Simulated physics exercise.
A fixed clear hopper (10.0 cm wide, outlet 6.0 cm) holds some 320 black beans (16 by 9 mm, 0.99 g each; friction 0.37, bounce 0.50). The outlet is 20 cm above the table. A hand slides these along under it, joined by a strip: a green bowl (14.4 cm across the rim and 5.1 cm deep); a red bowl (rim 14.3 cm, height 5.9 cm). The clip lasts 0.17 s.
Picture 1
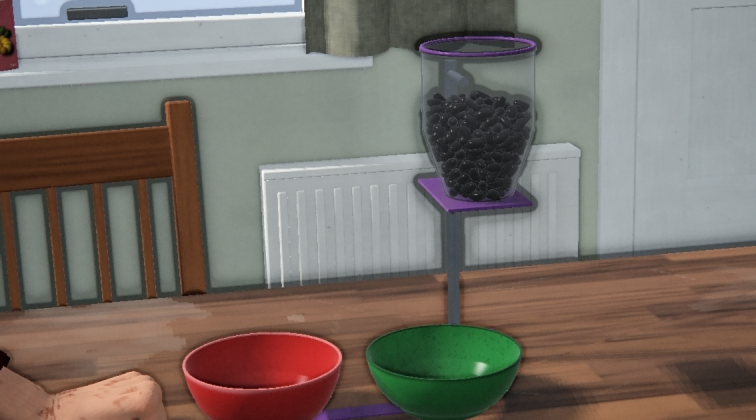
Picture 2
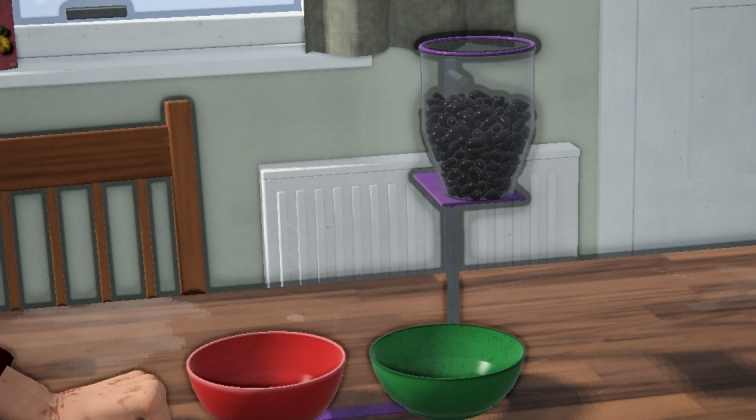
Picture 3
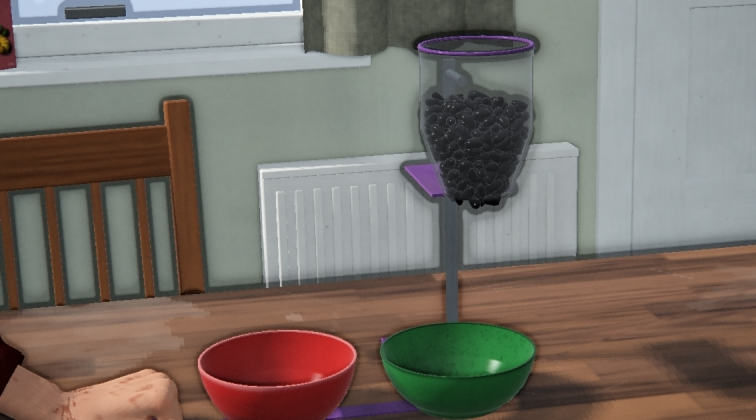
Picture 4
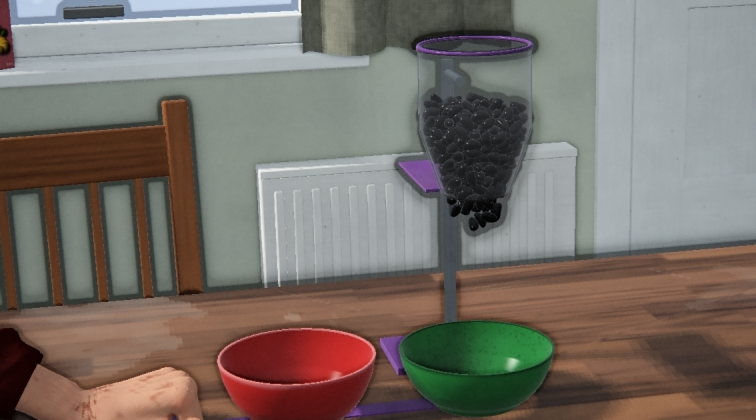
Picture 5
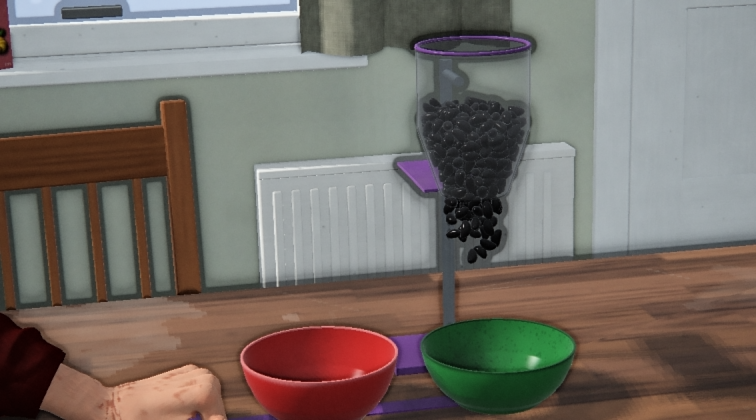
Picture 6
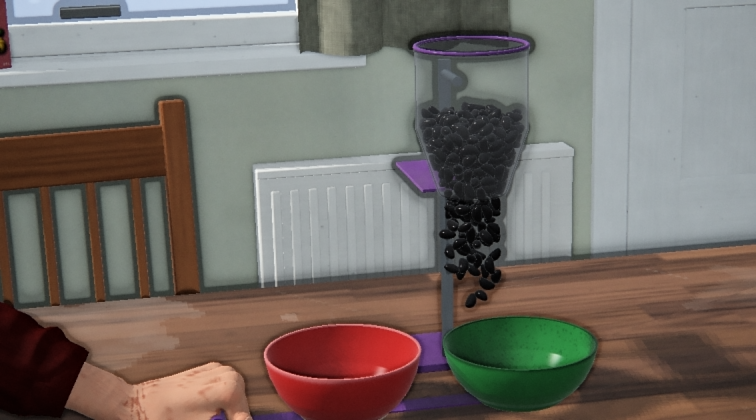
A clear, purple-rimmed container of black beans stands on a grey post above a wooden table, seen from slightly above in a room with a chair, radiator, window and pale door. Below are a red bowl and, to its right, a green one, with a hand at lower left. The purple plate under the container shifts left, the hand slides both bowls right, and beans pour downward in a widening stream.
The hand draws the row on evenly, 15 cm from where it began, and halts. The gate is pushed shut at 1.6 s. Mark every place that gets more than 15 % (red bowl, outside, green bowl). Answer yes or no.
Red bowl: Yes, outside: Yes, green bowl: No.
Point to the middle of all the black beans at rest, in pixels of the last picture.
Near (441, 383).
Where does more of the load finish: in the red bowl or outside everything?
The larger share is in the red bowl.
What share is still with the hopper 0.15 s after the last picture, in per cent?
Roughly 50 per cent.
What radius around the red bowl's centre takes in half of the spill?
Some 14 cm.
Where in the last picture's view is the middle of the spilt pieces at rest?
At about (524, 396).
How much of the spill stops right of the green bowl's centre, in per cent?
Roughly 10 per cent.
Then, 0.15 s after the last picture, green bowl 5 %, red bowl 20 %, outside 10 %, hopper 50 %, in the air 20 %; middle of all pieces on or above the table near (478, 243).
Then, 0.27 s after the last picture, green bowl 5 %, red bowl 35 %, outside 15 %, hopper 30 %, in the air 20 %; middle of all pieces on or above the table near (472, 292).
Then, 0.39 s after the last picture, green bowl 5 %, red bowl 50 %, outside 15 %, in the air 25 %; middle of all pieces on or above the table near (466, 341).
Then, 0.50 s after the last picture, green bowl 5 %, red bowl 70 %, outside 20 %; middle of all pieces on or above the table near (461, 375).
In the end, green bowl 5 %, red bowl 75 %, outside 20 %, hopper 0 %.
